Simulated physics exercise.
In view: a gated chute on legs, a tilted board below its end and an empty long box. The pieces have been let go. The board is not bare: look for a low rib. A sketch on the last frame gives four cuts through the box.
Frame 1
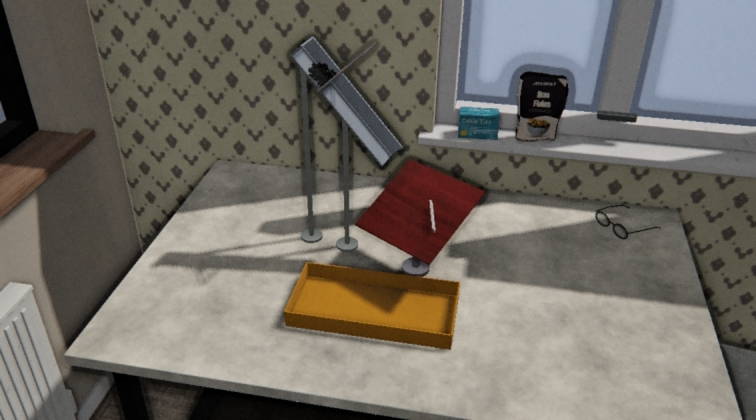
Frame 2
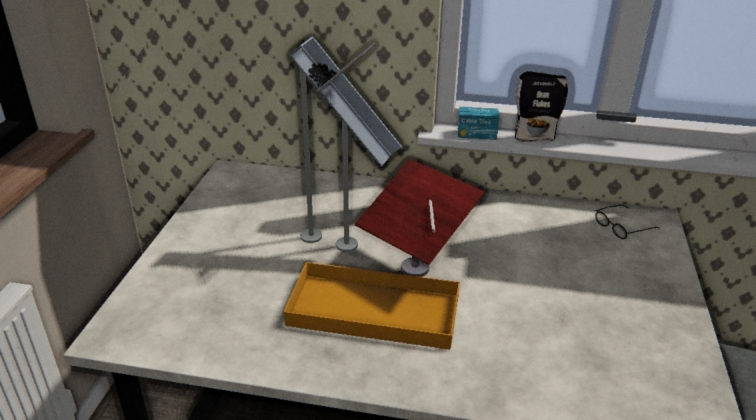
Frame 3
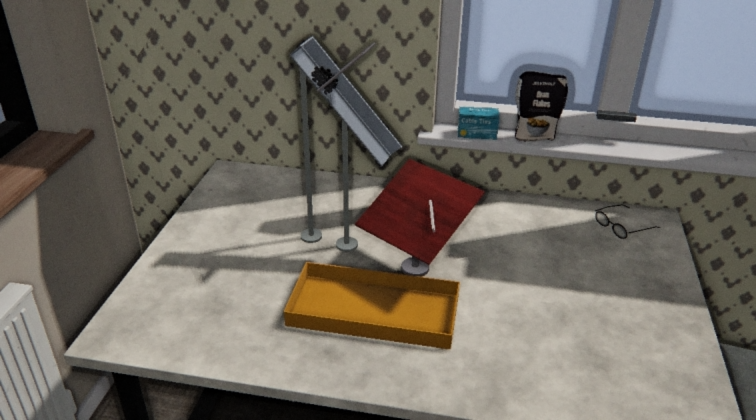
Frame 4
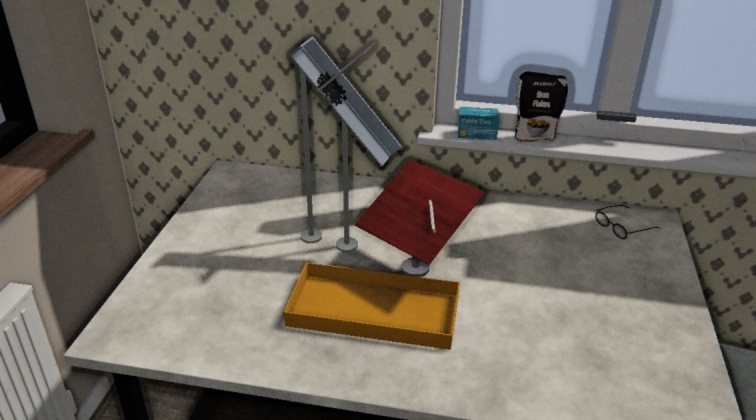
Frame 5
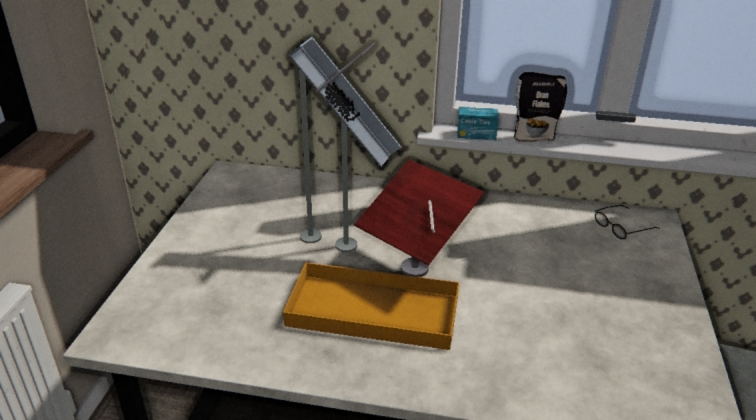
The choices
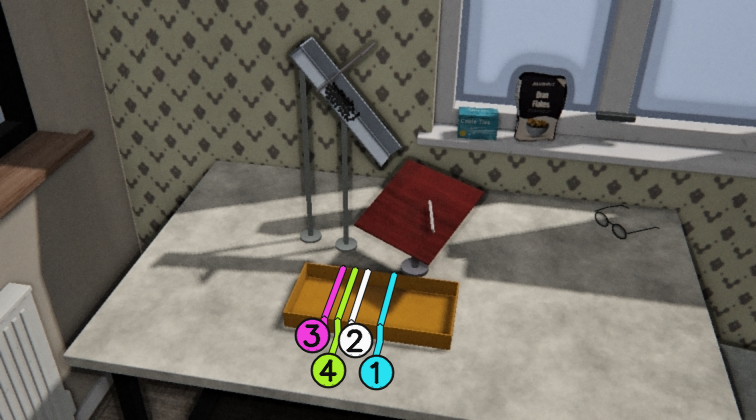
A pale stone-topped table fills a room corner with patterned green wallpaper, seen from above at an angle, under a window whose sill holds a teal box and a dark packet. A grey chute on thin legs slopes down rightward above a tilted red board with a small white rib, an orange tray in front and glasses at right. Black beans slide partway down the chute, spreading slightly, while the camera stays still.
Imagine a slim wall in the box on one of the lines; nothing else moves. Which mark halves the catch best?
Use line 1.
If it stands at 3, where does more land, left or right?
More lands on the right.
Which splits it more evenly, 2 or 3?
2 it is.
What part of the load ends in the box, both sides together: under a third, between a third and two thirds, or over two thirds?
About that: Over two thirds.
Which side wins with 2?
The right side.
On the marked copy, line 1 crosses the front rim at (380, 325); line 2 crosses the front rim at (351, 321); line 3 crosses the front rim at (324, 318); line 4 crosses the front rim at (337, 319).
For line 1, of what is caught, roughly half on the left of the divider, roughly half on the right.
For line 2, of what is caught, about a tenth on the left of the divider, the larger part on the right.
For line 3, of what is caught, not one piece on the left of the divider, every piece on the right.
For line 4, of what is caught, about a tenth on the left of the divider, almost all on the right.
